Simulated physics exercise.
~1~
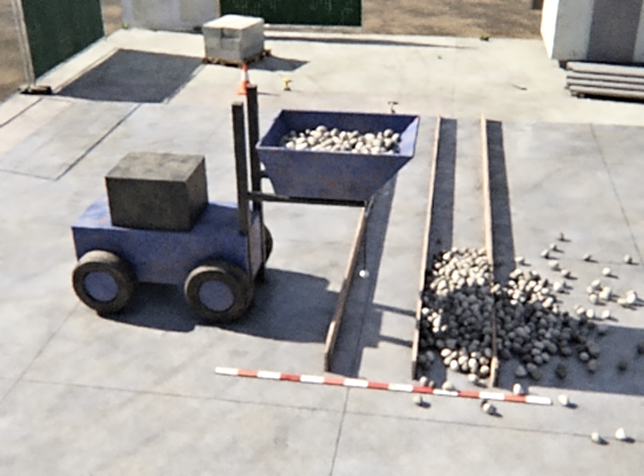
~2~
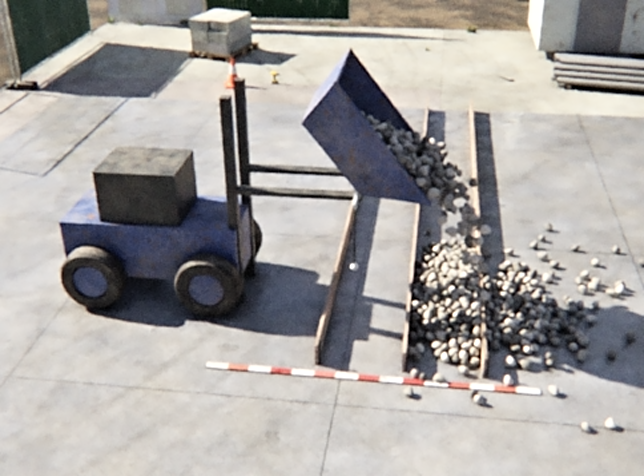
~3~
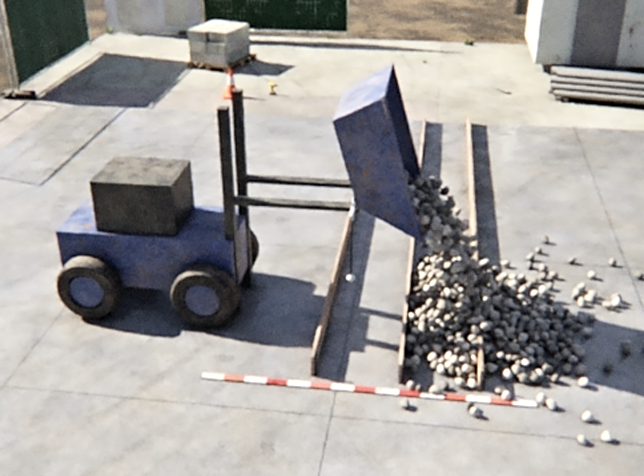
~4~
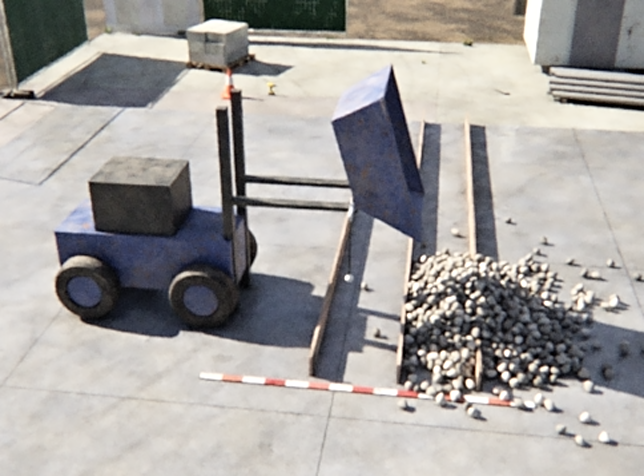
On a sunlit concrete yard, a blue forklift tipping its skip steeply and pouring rounded stones onto an existing heap across planks.
